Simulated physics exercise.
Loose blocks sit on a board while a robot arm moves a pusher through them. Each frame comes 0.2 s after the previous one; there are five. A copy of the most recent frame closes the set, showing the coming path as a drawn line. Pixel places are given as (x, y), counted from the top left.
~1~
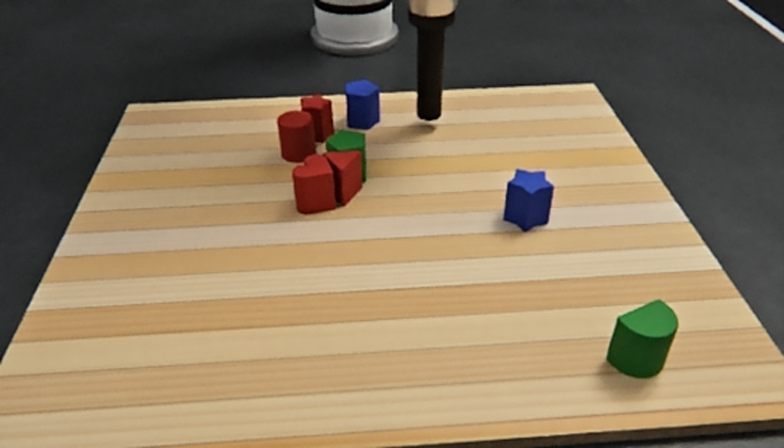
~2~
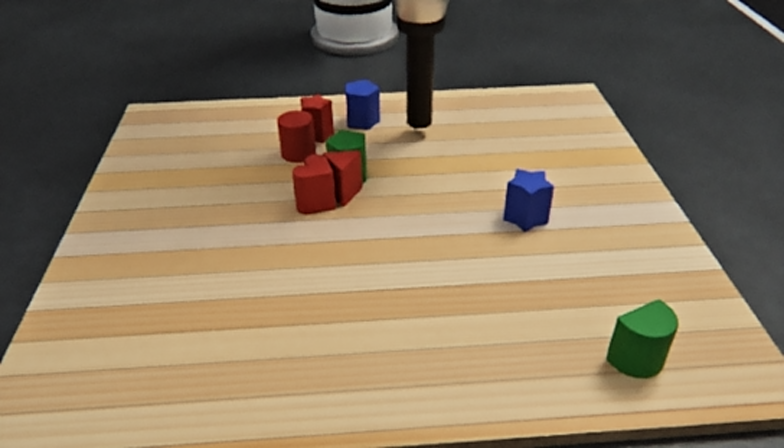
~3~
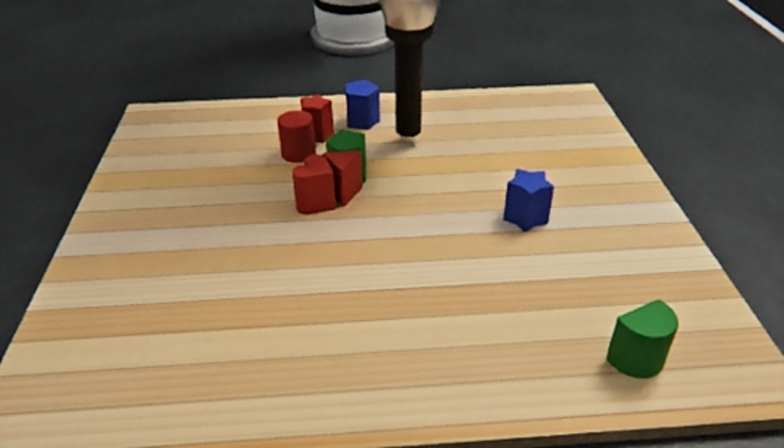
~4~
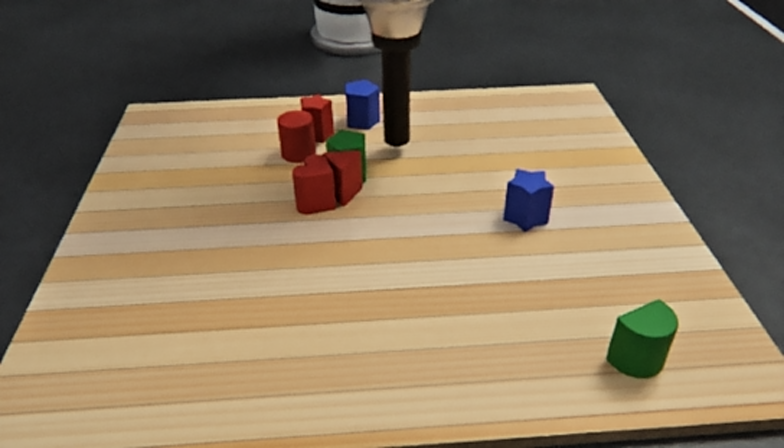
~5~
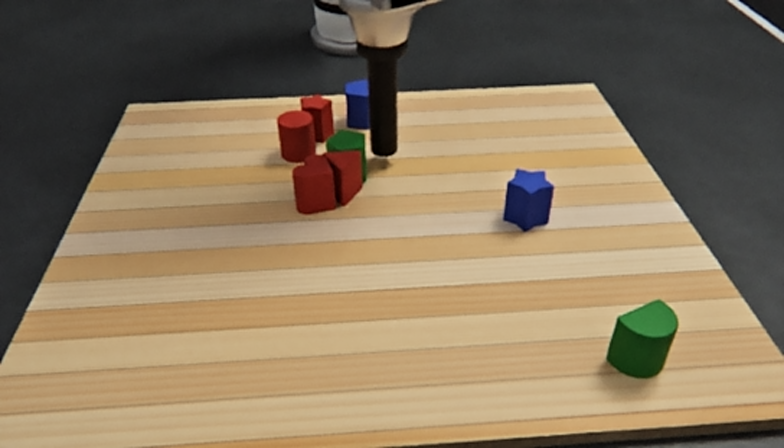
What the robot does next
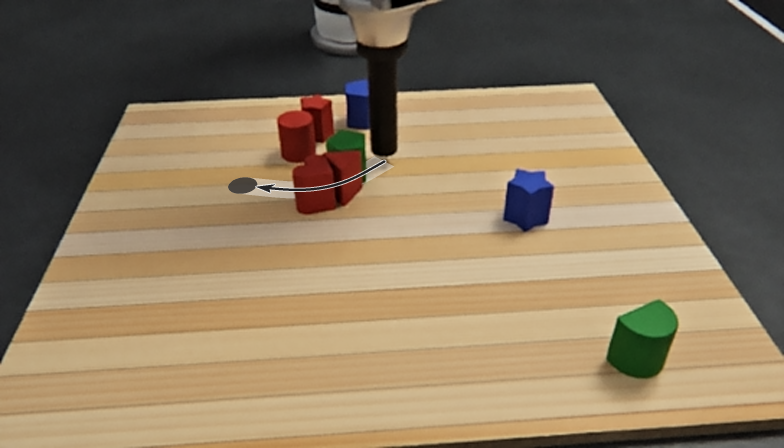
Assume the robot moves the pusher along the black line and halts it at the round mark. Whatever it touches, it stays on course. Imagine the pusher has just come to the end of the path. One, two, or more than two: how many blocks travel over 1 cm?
Expect three or more.
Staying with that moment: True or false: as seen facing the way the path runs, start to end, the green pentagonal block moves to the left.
This is false.
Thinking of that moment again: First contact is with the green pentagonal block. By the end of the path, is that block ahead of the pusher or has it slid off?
It stays on the pusher's front.
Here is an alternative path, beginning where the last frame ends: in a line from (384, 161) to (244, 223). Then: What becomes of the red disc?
That block will keep its spot.
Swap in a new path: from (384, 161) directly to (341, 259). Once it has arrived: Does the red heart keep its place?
No, that is not how it ends up.
Drawn move, from (384, 161) over (346, 181) and (294, 190) to (243, 185).
What follows on the original path. One third of the way, pusher (345, 170); red heart (309, 170); red triangular piece (338, 161); green pentagonal block (309, 147).
Two thirds of the way, pusher (291, 178); red heart (303, 174); red triangular piece (336, 165); green pentagonal block (255, 152), turned 15° clockwise.
At the end, pusher (241, 174); red disc still; red heart (303, 174); red triangular piece (336, 165); green pentagonal block (202, 152).
